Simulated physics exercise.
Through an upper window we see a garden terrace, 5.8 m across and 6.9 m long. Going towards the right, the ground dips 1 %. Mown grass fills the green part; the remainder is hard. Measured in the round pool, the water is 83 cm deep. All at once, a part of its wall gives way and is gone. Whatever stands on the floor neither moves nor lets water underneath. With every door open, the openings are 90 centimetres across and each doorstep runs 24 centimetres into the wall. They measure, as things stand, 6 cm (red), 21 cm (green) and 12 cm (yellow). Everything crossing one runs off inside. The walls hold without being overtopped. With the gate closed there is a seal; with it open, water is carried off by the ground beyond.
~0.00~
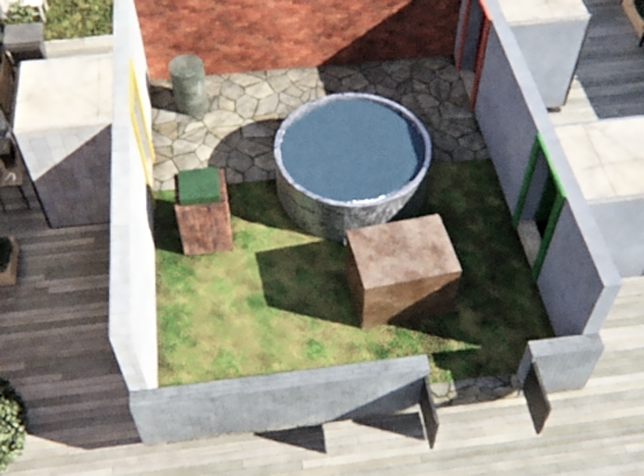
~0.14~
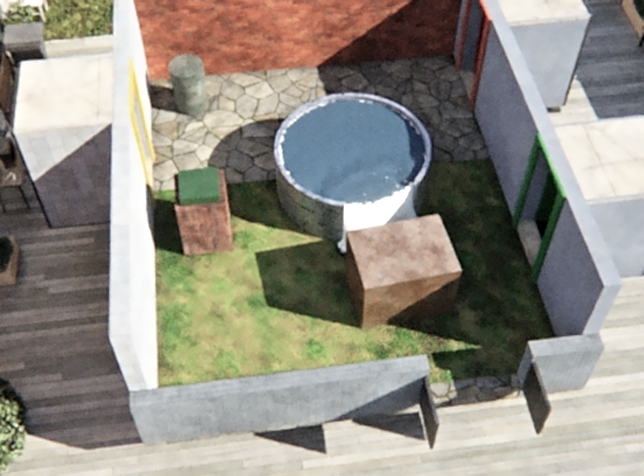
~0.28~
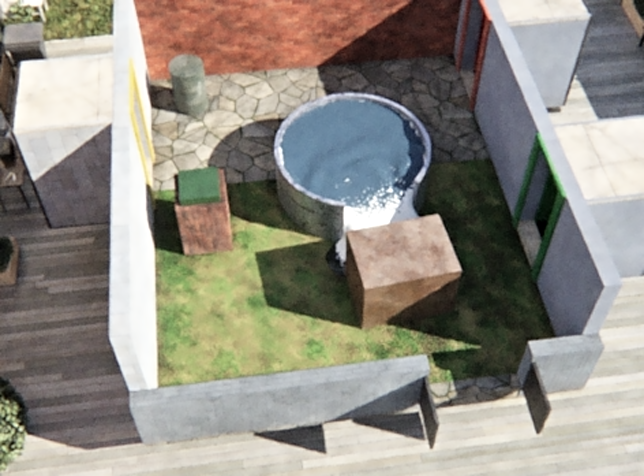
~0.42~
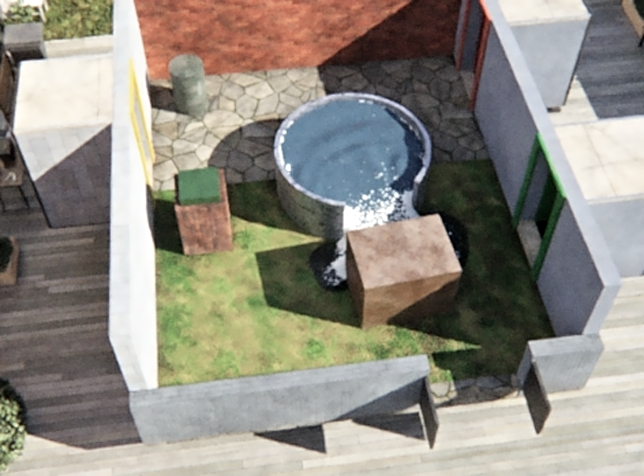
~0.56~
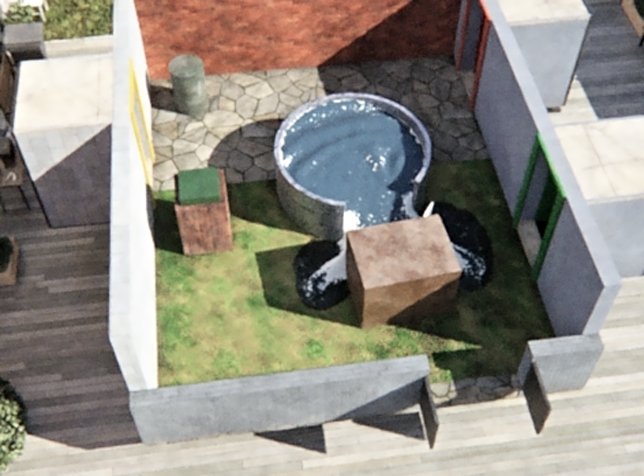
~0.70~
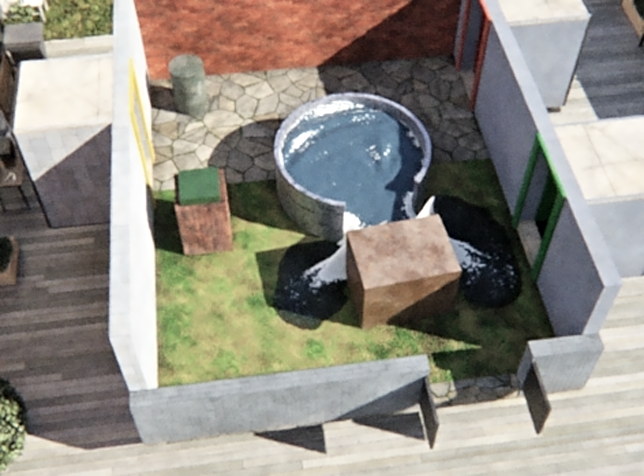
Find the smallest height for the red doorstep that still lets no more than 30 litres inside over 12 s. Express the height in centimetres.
The red doorstep could go as low as about 6.5 cm.
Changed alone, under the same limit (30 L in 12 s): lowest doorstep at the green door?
For green: Close to 29 cm.
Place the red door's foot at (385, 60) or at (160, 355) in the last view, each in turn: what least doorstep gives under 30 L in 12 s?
In turn: About 7.0 cm, about 7.0 cm.
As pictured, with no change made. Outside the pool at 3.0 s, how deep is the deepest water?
I'd put it near 35 cm.
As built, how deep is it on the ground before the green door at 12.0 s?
Lab note: Depth approx. 9.5 cm.
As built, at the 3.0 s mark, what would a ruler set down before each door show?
Depth at red 4 cm, at green 25 cm, at yellow 0 cm.
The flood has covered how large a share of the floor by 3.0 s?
Approximately 70 %.
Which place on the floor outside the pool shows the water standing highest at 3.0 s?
At about pixel (377, 263).
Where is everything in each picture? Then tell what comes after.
The first picture shows the round pool at (353, 150) is whole and still, 83 cm deep; the red door at (473, 45) is dry.
In the second picture, the gap is at a hidden place, the front 0.3 m out at a hidden place; the back of the round pool holds 83 cm.
In the third picture, the front is at a hidden place, 0.7 m from the gap at a hidden place; 1.0 m2 of floor is wet, 83 cm left at the back.
In the fourth picture, water pours out at a hidden place and has run 1.2 m, to a hidden place; about 15 cm deep outside, 83 cm at the back.
In the fifth picture, the front is at (483, 280), 1.6 m from the gap at a hidden place; 2.5 m2 of floor is wet, 80 cm left at the back.
In the sixth picture, the gap is at a hidden place, the front 2.1 m out at (508, 297); the back of the round pool holds 71 cm; 2.8 m in a straight line remain to the red door at (473, 45).
After 1.4 s water covers 30 % of the floor, deepest (64 cm) near (386, 253); it has not reached the red door.
After 3.0 s water covers 70 % of the floor, deepest (35 cm) near (377, 263); 4 cm at the red door, 0 litres in over its 6 cm doorstep.
After 12.0 s water covers 100 % of the floor, deepest (10 cm) near (516, 230); 9 cm at the red door, 41 litres in over its 6 cm doorstep.
At the red door as built, the water arrived by 2.3 s and peaked near 10 cm at 7.8 s.
With a doorstep of 6 cm, 41 litres would have come in within the 12 s; with 8 cm, 15 litres. So under 30 litres takes about 6.5 cm.
